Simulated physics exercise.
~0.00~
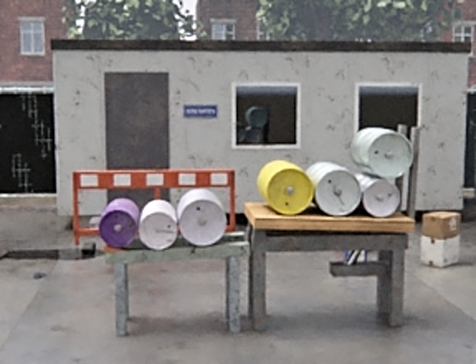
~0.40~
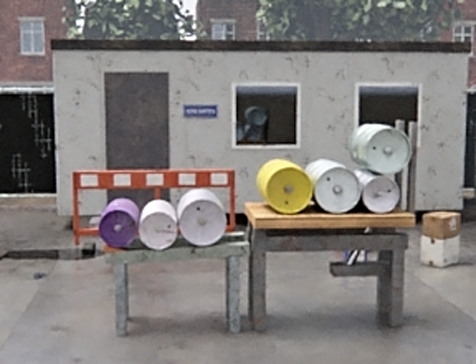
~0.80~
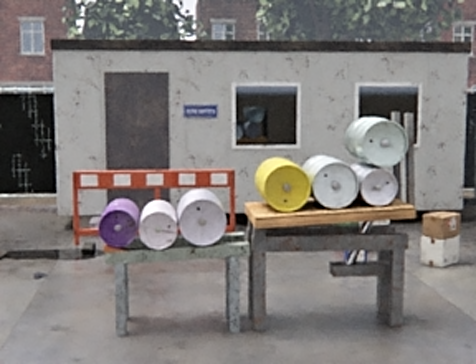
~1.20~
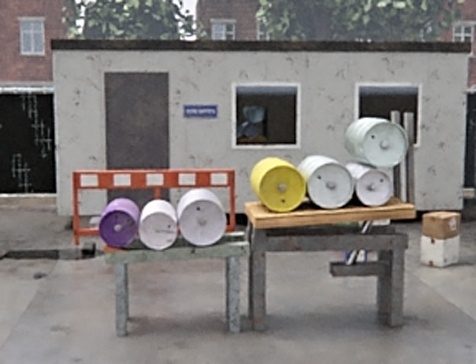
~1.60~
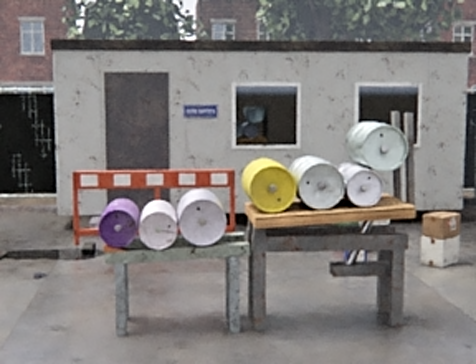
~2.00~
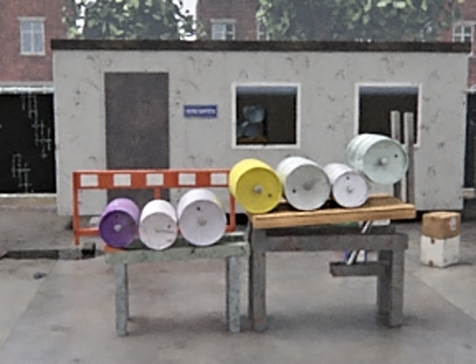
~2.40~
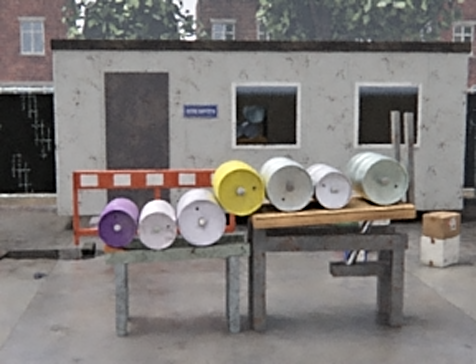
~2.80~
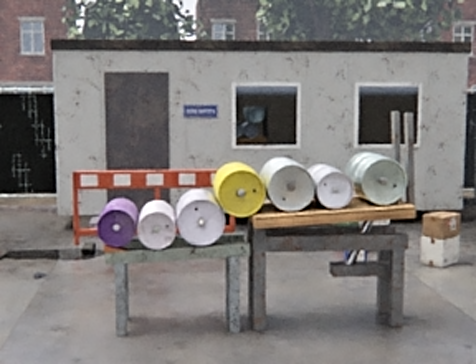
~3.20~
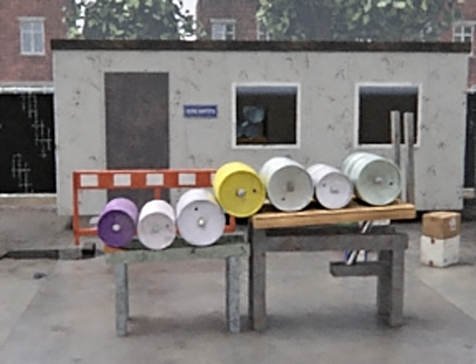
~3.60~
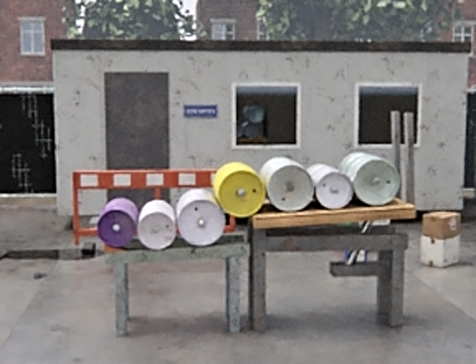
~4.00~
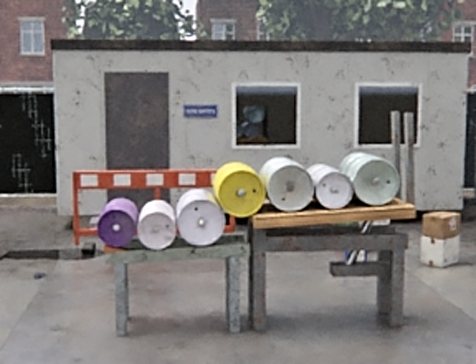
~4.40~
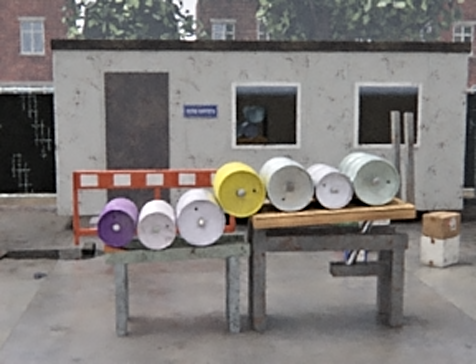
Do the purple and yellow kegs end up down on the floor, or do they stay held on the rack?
Both stay held on the rack, with the purple keg at the left end and the yellow one at the right end of the row, beside the tipped deck.
A wooden tabletop tilts left, and a yellow keg rolls against the lower row and stops.
